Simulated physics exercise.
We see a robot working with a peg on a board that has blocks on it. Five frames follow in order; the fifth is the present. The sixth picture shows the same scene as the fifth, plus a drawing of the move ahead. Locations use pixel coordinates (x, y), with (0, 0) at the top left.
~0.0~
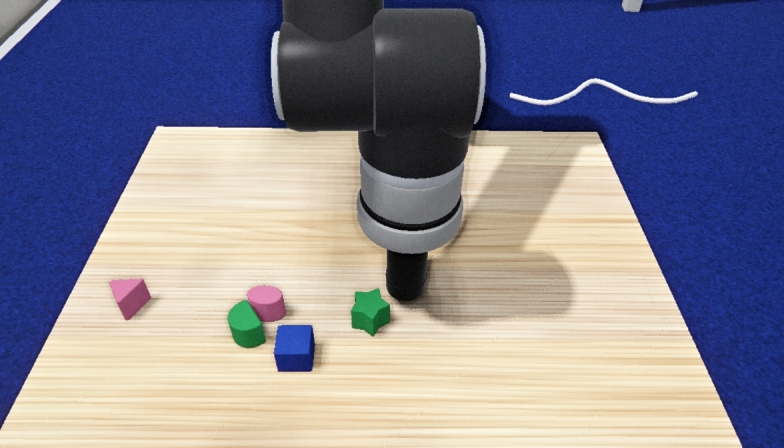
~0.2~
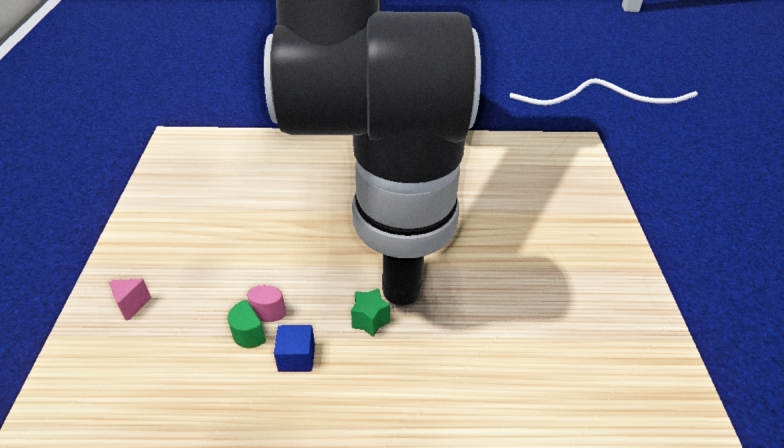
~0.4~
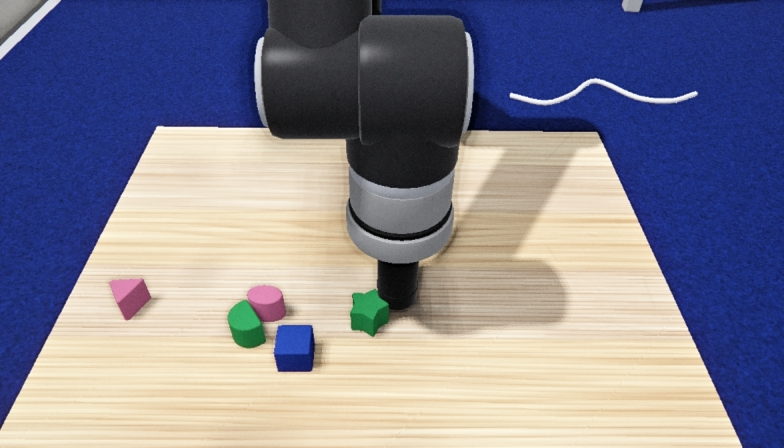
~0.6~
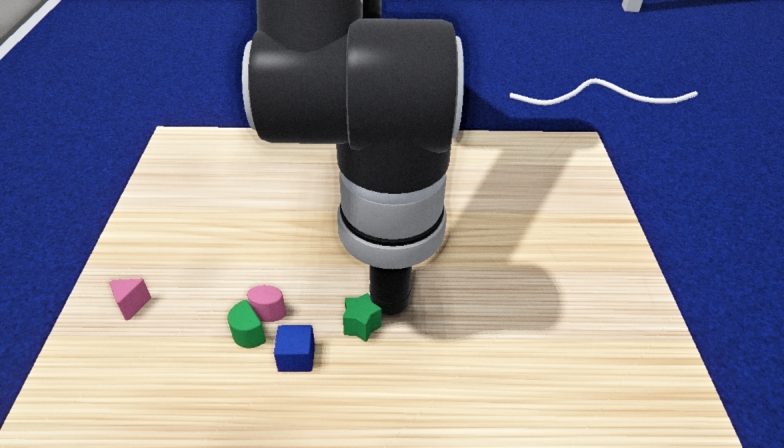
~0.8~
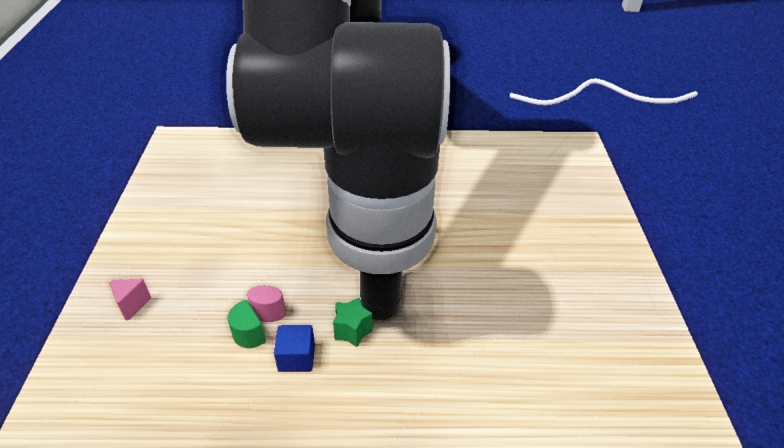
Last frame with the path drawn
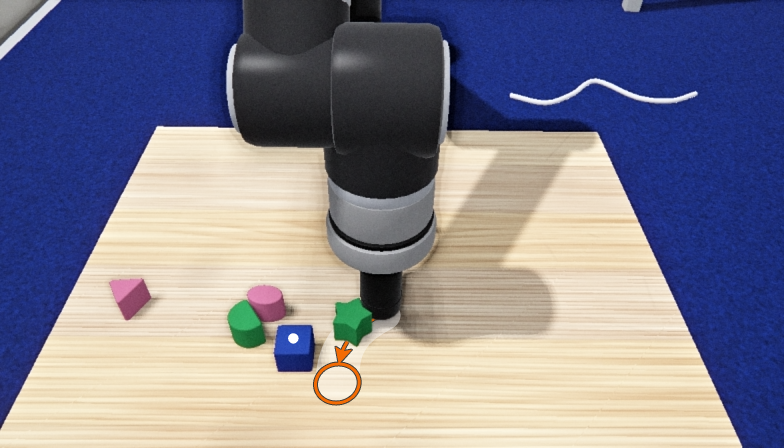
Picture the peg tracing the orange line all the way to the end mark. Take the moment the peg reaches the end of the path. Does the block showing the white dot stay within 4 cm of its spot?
I'd say yes.
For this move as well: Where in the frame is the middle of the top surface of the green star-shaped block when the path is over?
It should be at (296, 364) by then.
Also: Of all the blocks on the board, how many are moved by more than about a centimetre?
Two blocks shift.
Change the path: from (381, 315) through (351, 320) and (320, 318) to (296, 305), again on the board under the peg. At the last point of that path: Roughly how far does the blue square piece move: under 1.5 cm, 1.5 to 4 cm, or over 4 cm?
Travel: 1.5-4 cm.
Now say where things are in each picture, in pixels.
Peg's lower end (405, 287); pink oval (265, 293); blue square piece (293, 338); green star-shaped block (369, 302), in the first picture.
Peg (402, 291); blocks still, in the second picture.
Peg (397, 296); blocks still, in the third picture.
Peg (390, 301); green star-shaped block (361, 307), in the fourth picture.
Peg (381, 305); pink oval (265, 293); blue square piece (293, 338); green star-shaped block (351, 312), in the fifth picture.
Drawn move, from (381, 315) by way of (357, 331) and (341, 354) to (337, 383); the dot is on the blue square piece.
What follows on the original path. Halfway along, peg (346, 333); blue square piece (275, 347), turned 25° clockwise; green star-shaped block (313, 341).
At the end, peg (337, 374); pink oval still; blue square piece (260, 353), turned 50° clockwise; green star-shaped block (296, 364), turned 35° clockwise.
